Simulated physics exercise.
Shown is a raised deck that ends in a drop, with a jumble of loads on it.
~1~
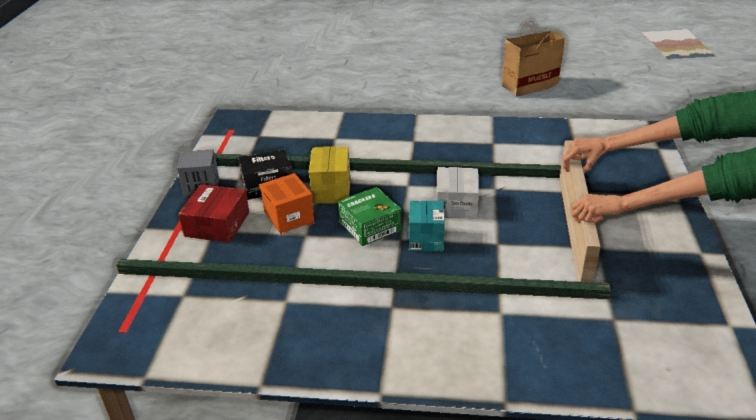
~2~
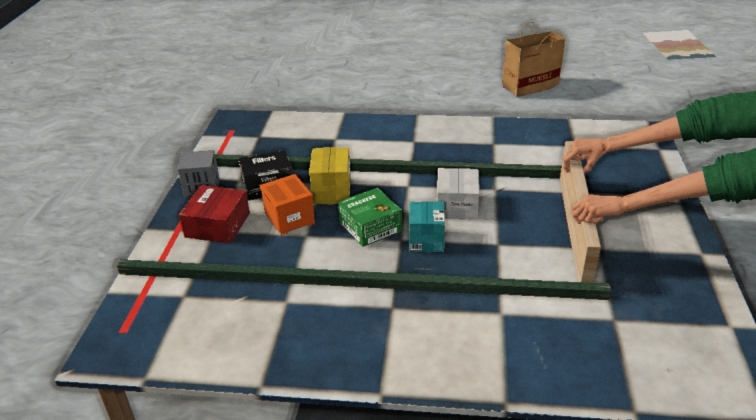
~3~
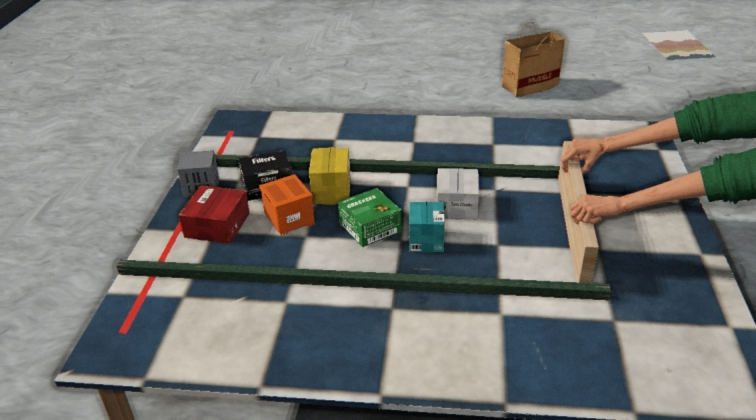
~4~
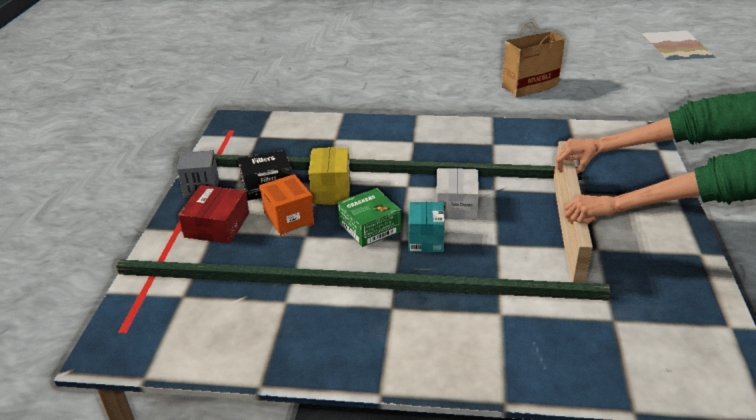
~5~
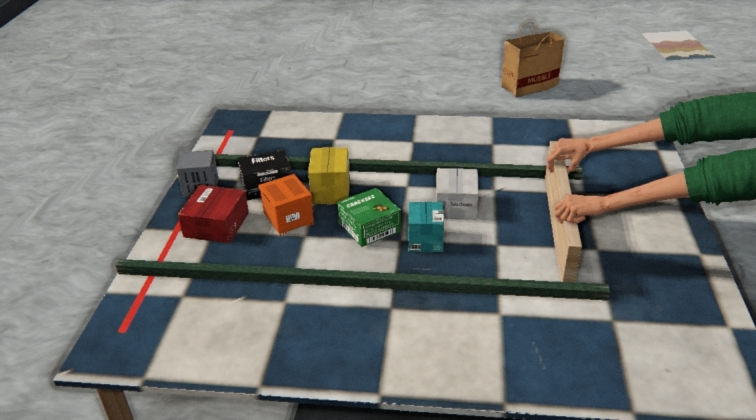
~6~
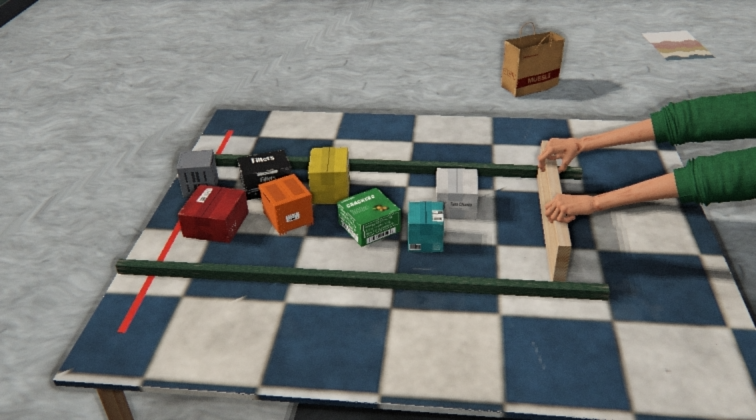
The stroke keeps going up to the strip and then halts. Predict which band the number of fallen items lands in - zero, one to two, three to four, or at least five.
The number that fall lands in the band at least five.
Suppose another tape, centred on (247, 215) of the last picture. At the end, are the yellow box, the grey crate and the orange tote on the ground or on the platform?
In the end the yellow box keeps its place, the grey crate drops and the orange tote drops.
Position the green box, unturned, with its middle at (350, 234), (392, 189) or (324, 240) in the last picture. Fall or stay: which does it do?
At the three spots, the green box keeps its place, tips over and keeps its place.
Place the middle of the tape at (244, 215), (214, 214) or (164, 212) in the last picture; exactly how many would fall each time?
Tallies in the order asked: 4, 5, 8.
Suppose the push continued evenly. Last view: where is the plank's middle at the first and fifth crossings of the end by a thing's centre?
At (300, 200) for the first, at (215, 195) for the fifth.
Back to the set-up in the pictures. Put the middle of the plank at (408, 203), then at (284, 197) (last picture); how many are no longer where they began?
Counts: 3 and 8.
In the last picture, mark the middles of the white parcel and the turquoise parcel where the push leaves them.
For the white parcel it's (173, 182), and for the turquoise parcel it's (156, 216).
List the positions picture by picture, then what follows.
In the first frame, grey crate (199, 173); red box (215, 213); black box (266, 174); plank (577, 209); tape (187, 212).
In the second frame, red box (216, 214); white parcel (458, 193).
In the third frame, black box (267, 175); yellow box (331, 176).
In the fourth frame, grey crate (199, 174); plank (571, 209).
In the fifth frame, red box (214, 213); green box (369, 217).
In the sixth frame, grey crate (198, 173); red box (214, 213); black box (266, 175); plank (552, 209); tape (186, 213).
A little later, none off yet; grey crate at rest near (198, 173); red box at rest near (214, 213); black box at rest near (266, 175).
Next, none off yet; grey crate shifted about its own width near (177, 171); red box shifted about its own width near (157, 218); black box shifted about its own width near (219, 170).
When it is over, the number that fall off is five or more; down, green box, yellow box, orange tote, black box, red box and grey crate.
